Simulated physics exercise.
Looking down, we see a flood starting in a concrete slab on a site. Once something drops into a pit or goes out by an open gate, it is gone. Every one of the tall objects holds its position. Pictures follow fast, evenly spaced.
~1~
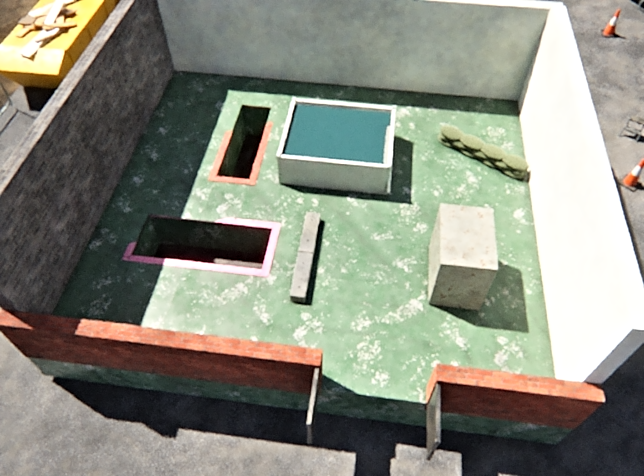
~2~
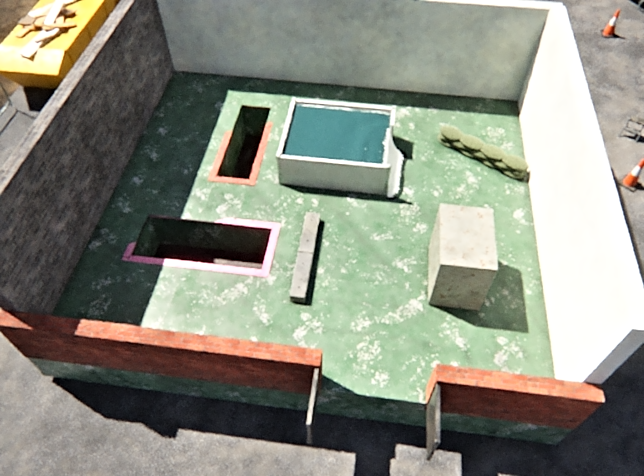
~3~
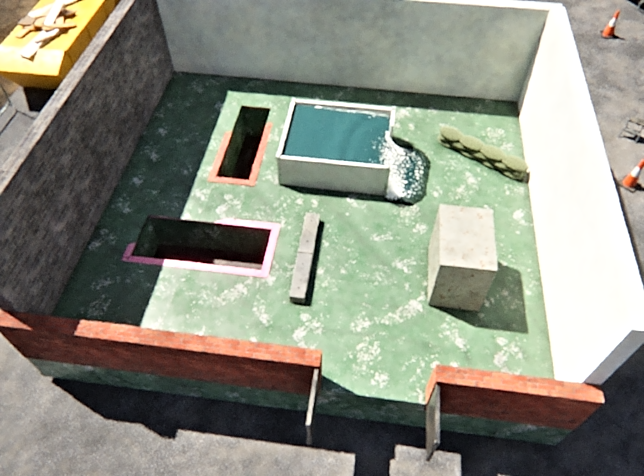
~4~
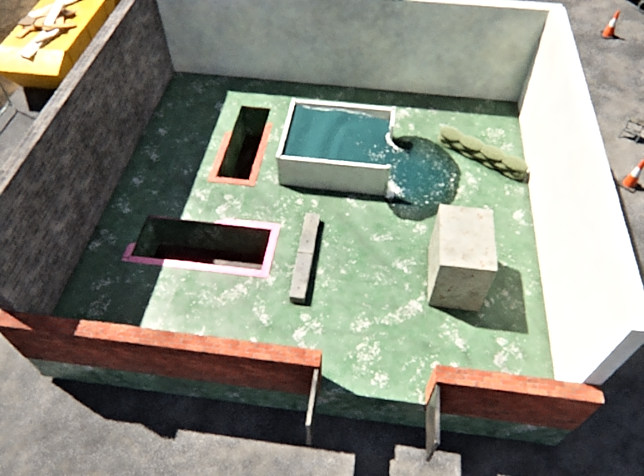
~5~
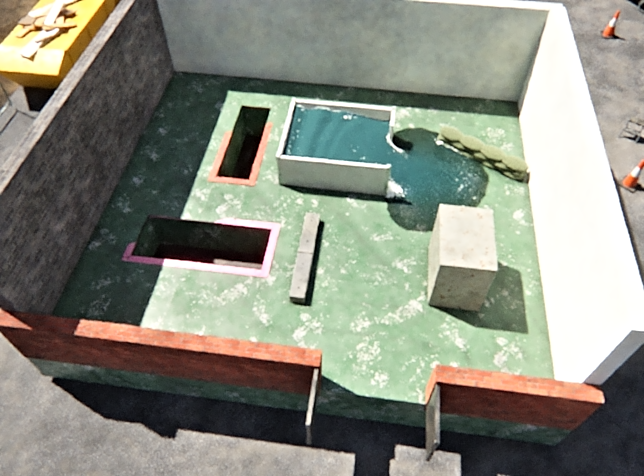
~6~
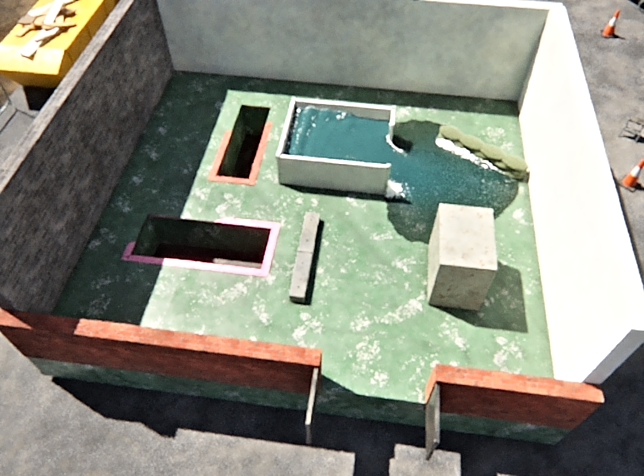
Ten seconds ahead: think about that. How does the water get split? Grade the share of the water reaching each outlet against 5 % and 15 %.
By my reckoning the gate lands between 5 and 15 %, the pink pit stays under 5 %, the red pit stays under 5 %.
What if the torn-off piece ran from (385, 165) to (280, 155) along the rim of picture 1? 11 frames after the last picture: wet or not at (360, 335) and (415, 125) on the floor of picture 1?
Point one waterlogged, point two not reached.
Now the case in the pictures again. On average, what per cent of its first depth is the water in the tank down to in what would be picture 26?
About 30 %.
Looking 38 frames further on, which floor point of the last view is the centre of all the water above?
I would point to (419, 240).
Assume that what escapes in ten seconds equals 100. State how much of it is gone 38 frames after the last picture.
I'd put it at 35 per cent.
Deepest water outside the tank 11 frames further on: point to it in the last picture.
My best guess is roughly (527, 202).
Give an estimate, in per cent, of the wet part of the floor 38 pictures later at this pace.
55 %, roughly.
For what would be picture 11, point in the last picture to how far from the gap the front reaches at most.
I'd say at around (536, 267).
A moment on, water covers 15 % of the floor; the gate 0 %, the pink pit 0 %, the red pit 0 %.
Next, water covers 20 % of the floor; the gate 0 %, the pink pit 0 %, the red pit 0 %.
Then, water covers 30 % of the floor; the gate 0 %, the pink pit 0 %, the red pit 0 %.
Later, water covers 55 % of the floor; the gate 4 %, the pink pit 0 %, the red pit 0 %.
In the end, water covers 70 % of the floor; the gate 8 %, the pink pit 3 %, the red pit 1 %.
